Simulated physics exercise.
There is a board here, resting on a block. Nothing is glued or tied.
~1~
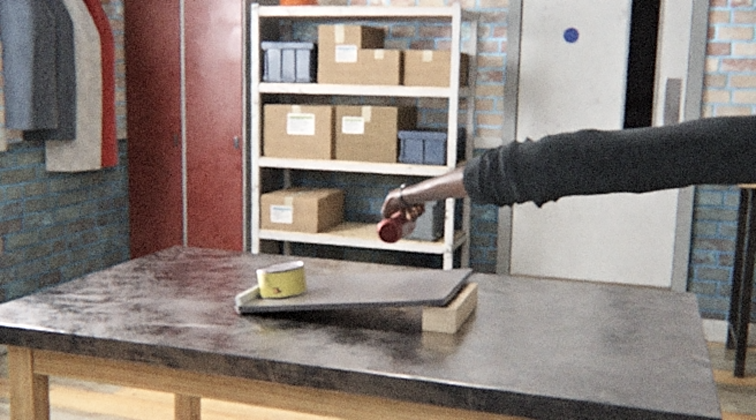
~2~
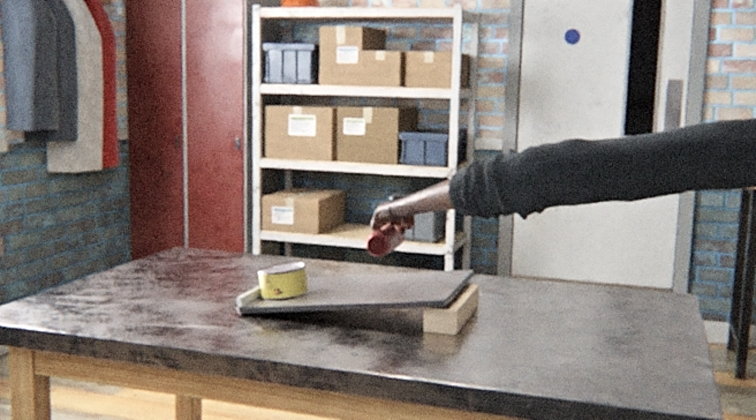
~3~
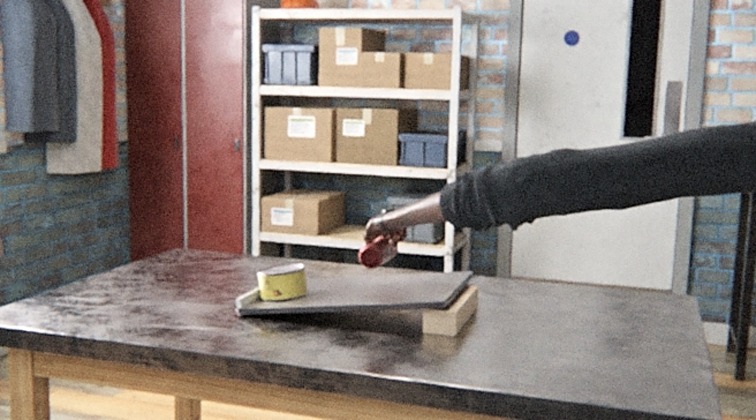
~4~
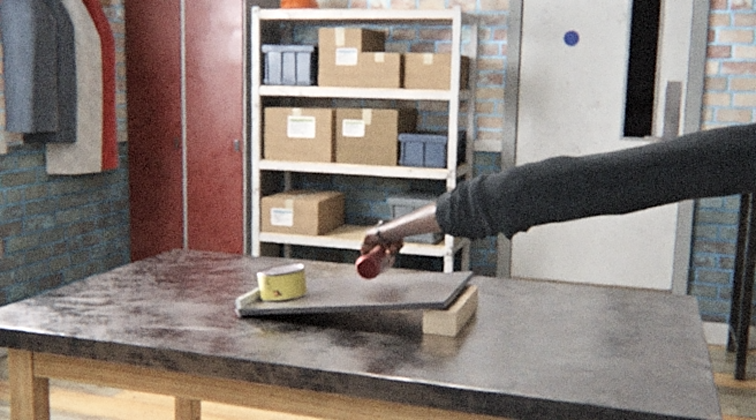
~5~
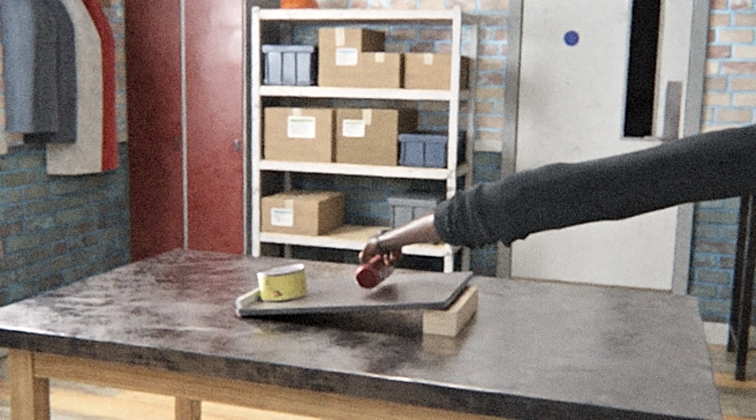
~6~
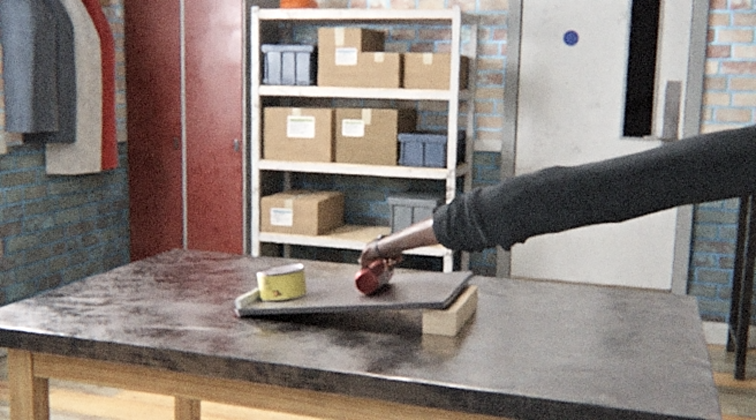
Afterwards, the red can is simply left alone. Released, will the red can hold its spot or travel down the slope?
It will be on the move.
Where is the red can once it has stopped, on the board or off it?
At the end, the red can remains up there.
Then, 0.50 s past the last view, red can displaced about its own width near (351, 278).
Then, 0.70 s past the last view, red can displaced well along near (322, 279).
Finally, moved from the start, red can; yellow tub still in place. Final places as the last picture's camera would see them, red can near (318, 279). The red can runs down the board.
